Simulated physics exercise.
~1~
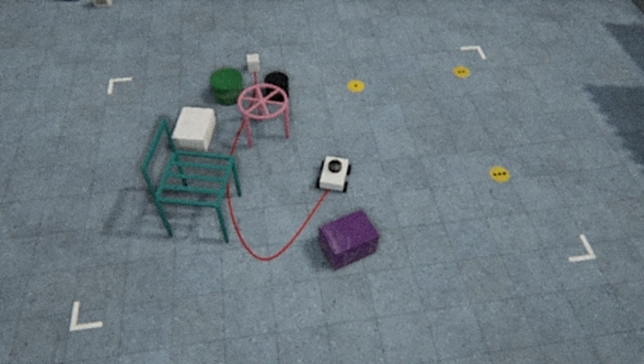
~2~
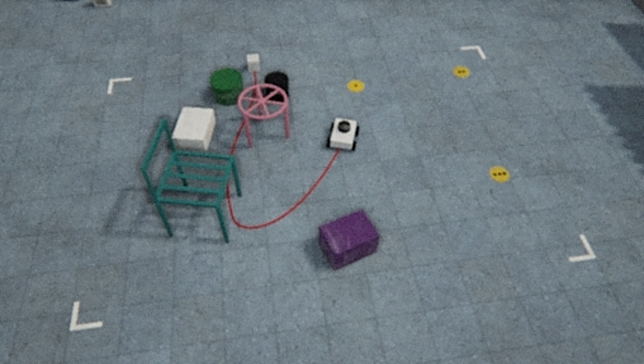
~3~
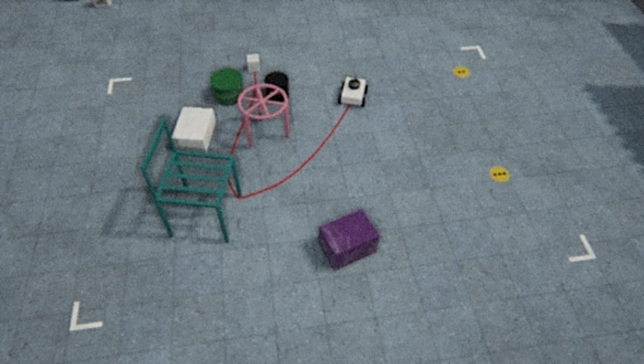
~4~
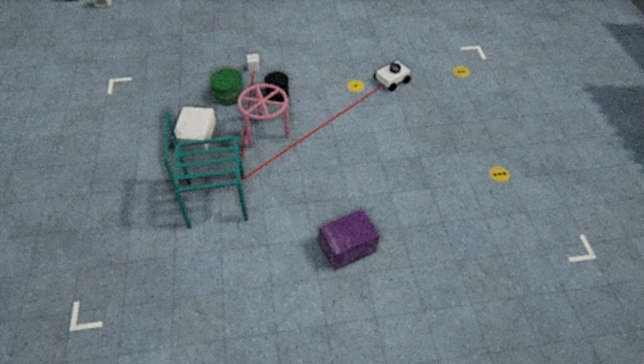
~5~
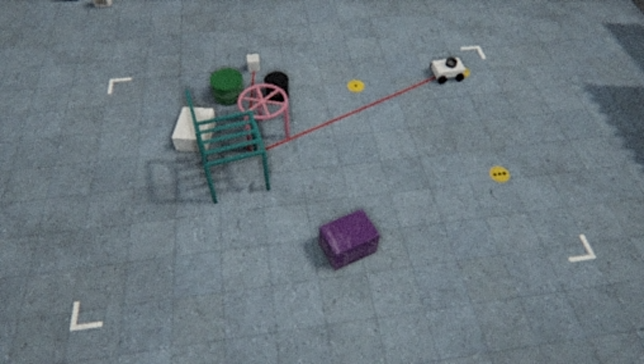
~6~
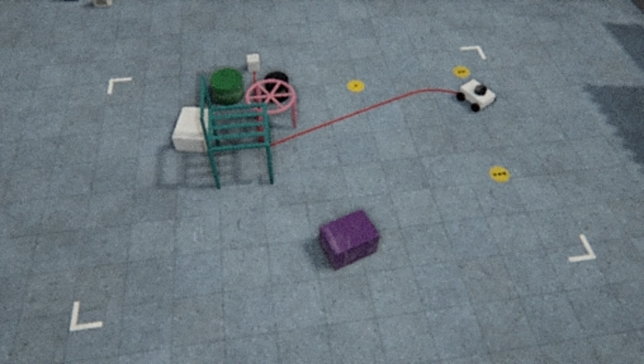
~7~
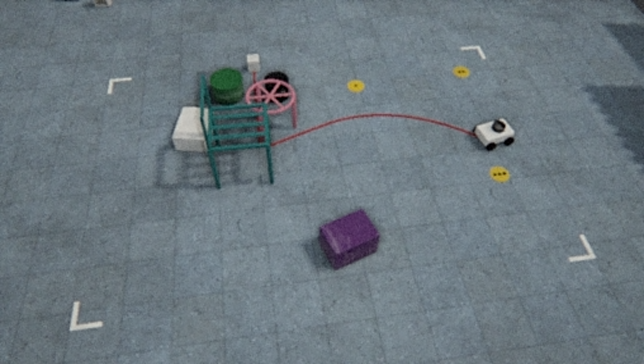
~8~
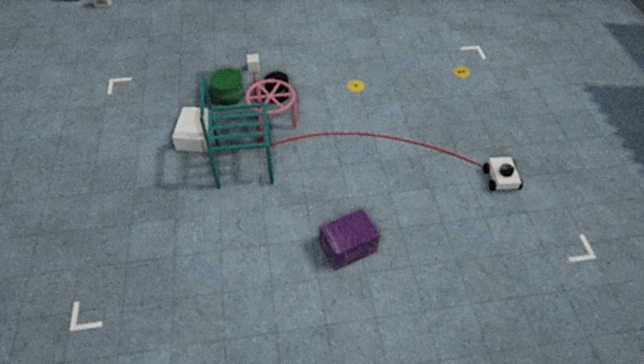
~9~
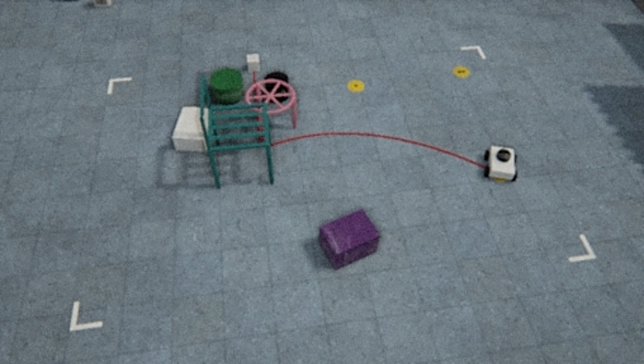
At the start, a small white cart trailing a red lead sits between a teal chair and a purple crate on a tiled floor, with a pink stool, bins and a white carton nearby. The cart rolls up past the stool to the first yellow mark, the lead curving behind it. It then heads right toward the next mark, and the tightening lead drags the teal chair right and upward, up against the stool, which shifts slightly. Turning downward, the cart lets the lead slacken into an arc. It stops over the last yellow mark, with the chair still displaced and the crate untouched.
